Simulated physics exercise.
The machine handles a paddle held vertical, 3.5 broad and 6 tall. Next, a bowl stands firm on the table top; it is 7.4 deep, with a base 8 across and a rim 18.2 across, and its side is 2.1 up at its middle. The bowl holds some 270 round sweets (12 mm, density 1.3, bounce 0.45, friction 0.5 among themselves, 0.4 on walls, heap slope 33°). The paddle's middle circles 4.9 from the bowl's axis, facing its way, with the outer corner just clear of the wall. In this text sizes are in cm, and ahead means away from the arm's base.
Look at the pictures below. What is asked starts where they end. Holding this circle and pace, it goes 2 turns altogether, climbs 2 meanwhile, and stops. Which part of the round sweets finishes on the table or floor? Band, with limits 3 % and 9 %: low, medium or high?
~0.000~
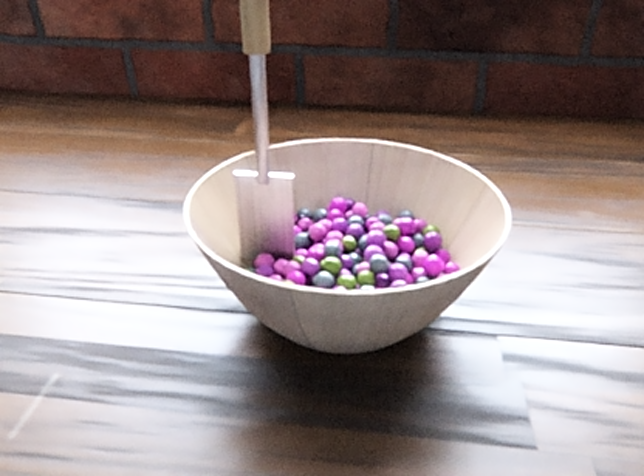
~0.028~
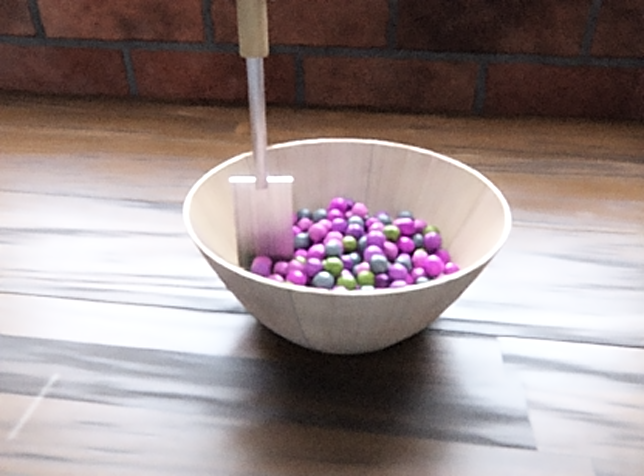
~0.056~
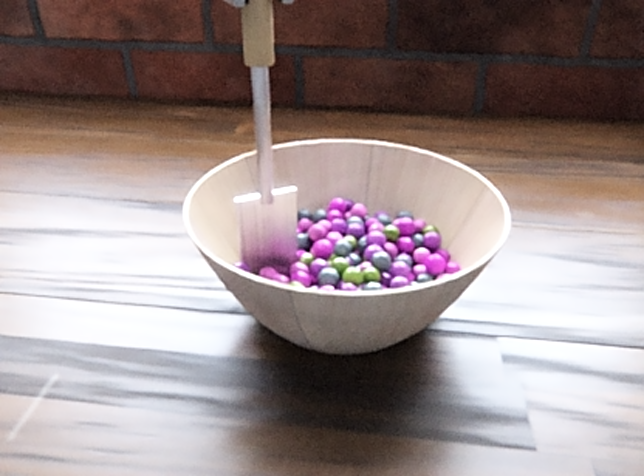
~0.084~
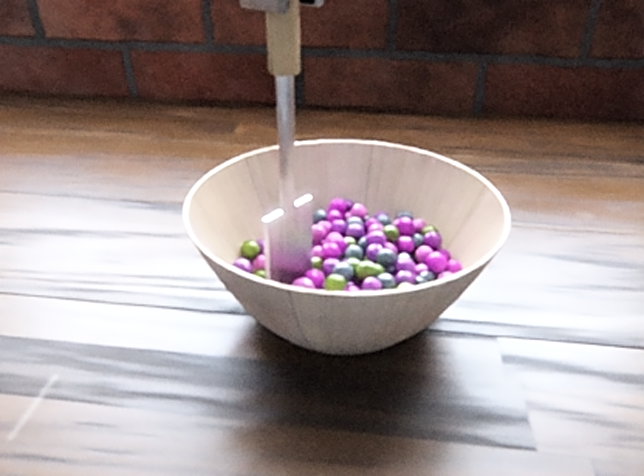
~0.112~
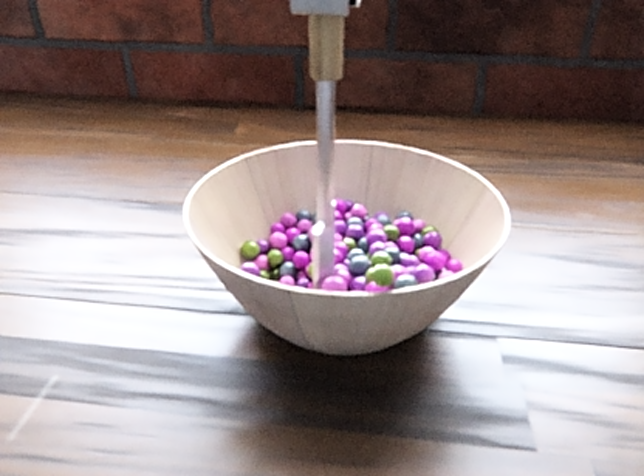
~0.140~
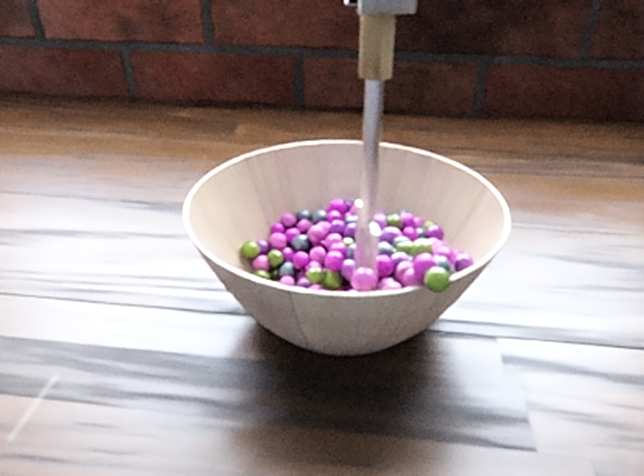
High.
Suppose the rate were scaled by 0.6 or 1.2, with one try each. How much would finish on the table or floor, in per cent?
It would be some 0 and 25 percent respectively.
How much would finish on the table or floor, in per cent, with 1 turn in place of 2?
It would be around 10 percent.
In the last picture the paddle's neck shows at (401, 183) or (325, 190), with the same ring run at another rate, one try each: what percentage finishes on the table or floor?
First try: Around 25 %; second try: Around 5 %.
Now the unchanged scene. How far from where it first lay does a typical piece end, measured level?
Somewhere around 4 centimetres.
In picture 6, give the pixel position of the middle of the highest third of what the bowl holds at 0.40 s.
That third sits centred at about (256, 228).
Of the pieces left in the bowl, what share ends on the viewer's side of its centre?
I'd put it near 50 per cent.
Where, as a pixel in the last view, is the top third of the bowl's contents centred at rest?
The centre sits around (342, 263) in the last picture.
After 0.40 s, 346° round, highest piece 10 above the table; 237 in the bowl, 15 on the table or floor, 22 in flight or on the tool.
After 0.67 s, 223° round, highest piece 8 above the table; 223 in the bowl, 50 on the table or floor, 1 in flight or on the tool.
After 1.00 s, 0° round, highest piece 5 above the table; 223 in the bowl, 51 on the table or floor.
After 1.70 s, 0° round, highest piece 5 above the table; 223 in the bowl, 51 on the table or floor.
At rest, 223 in the bowl, 51 on the table or floor. That is 19 % on the table or floor.
